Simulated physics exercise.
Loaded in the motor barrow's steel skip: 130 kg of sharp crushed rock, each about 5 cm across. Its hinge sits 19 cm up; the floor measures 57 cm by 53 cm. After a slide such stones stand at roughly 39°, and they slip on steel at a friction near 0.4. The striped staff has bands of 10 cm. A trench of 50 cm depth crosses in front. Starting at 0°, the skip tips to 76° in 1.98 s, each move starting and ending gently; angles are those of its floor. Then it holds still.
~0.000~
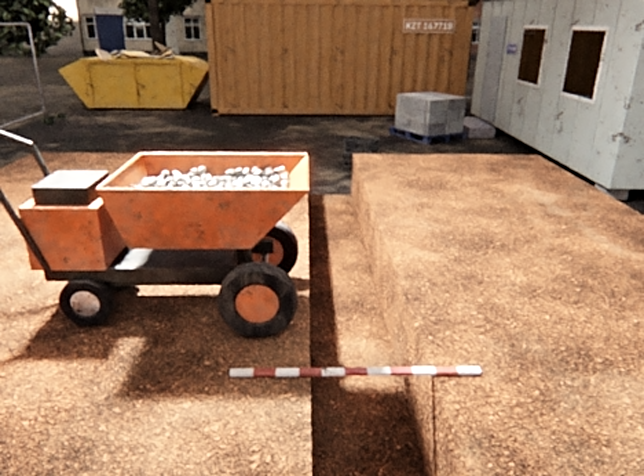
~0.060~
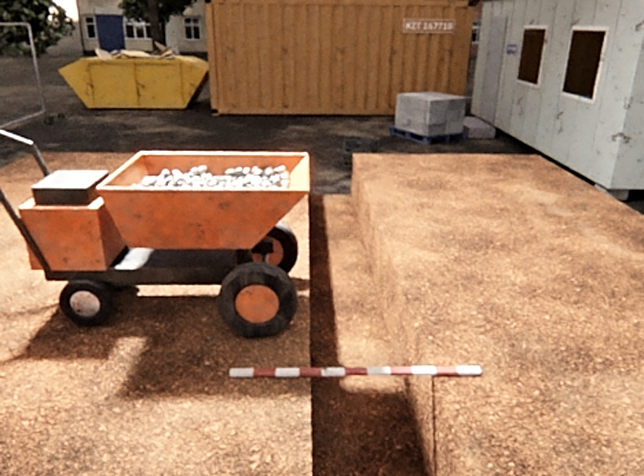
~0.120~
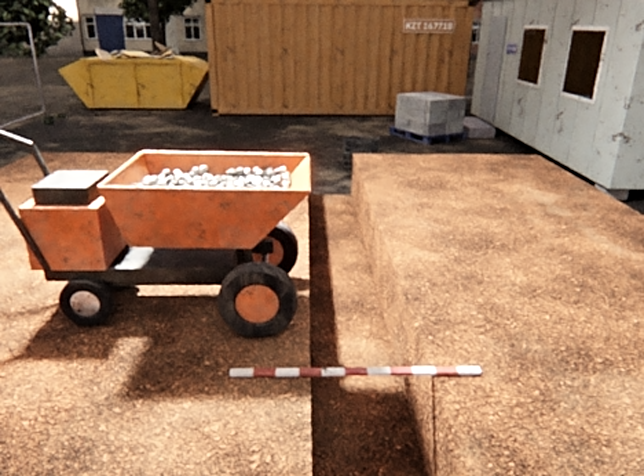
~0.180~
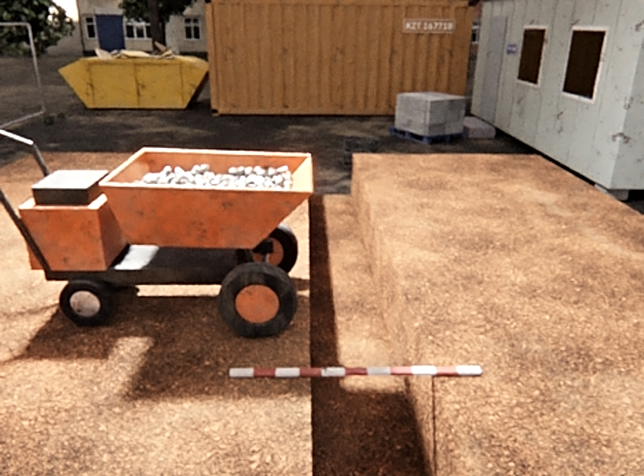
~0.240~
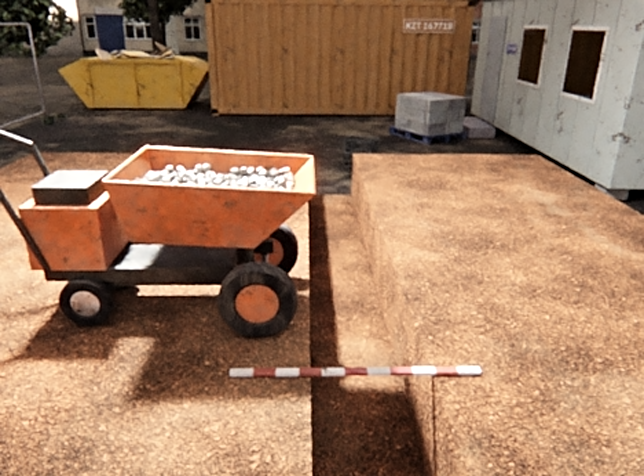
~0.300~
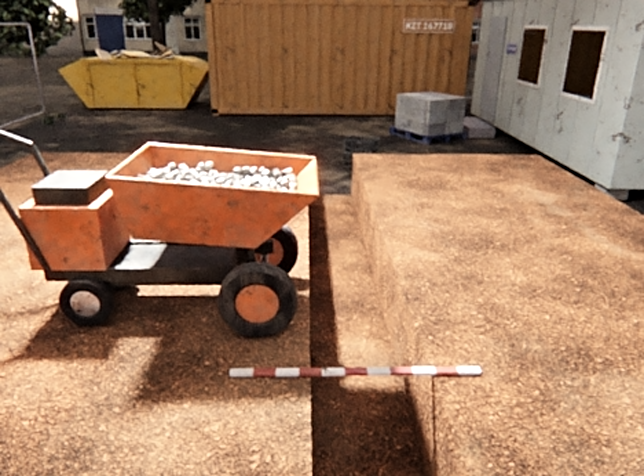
Orange motor barrow standing beside a trench, its skip of pale stones tilting slightly forward to the right above the wheels.
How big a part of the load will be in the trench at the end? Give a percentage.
Close to 79 in a hundred.
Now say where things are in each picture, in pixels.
The skip is at 0°, its lip at (308, 191); the top of the load is at (253, 176), in the first picture.
Lip at (308, 191), floor tilted 0°, highest stones at (254, 176); the stones move at 0.1 m/s on average, in the second picture.
Lip at (310, 191), floor tilted 1°, highest stones at (255, 176); the stones move at 0.1 m/s on average, in the third picture.
Lip at (312, 192), floor tilted 2°, highest stones at (231, 178); the stones move at 0.2 m/s on average, in the fourth picture.
The skip is at 3°, its lip at (314, 194); the top of the load is at (195, 177); the stones move at 0.2 m/s on average, in the fifth picture.
Lip at (318, 195), floor tilted 5°, highest stones at (176, 176); the stones move at 0.3 m/s on average, in the sixth picture.
After 1.5 s the floor is at 64°; 100 % in the skip; the foremost stones are at (372, 262).
After 2.1 s the floor is at 76°; 45 % in the skip, 39 % in the trench, 16 % past the trench; the foremost stones are at (476, 305).
After 2.4 s the floor is at 76°; 14 % in the skip, 64 % in the trench, 22 % past the trench; the foremost stones are at (498, 296).
After 4.4 s the floor is at 76°; 0 % in the skip, 79 % in the trench, 21 % past the trench; the foremost stones are at (501, 296).
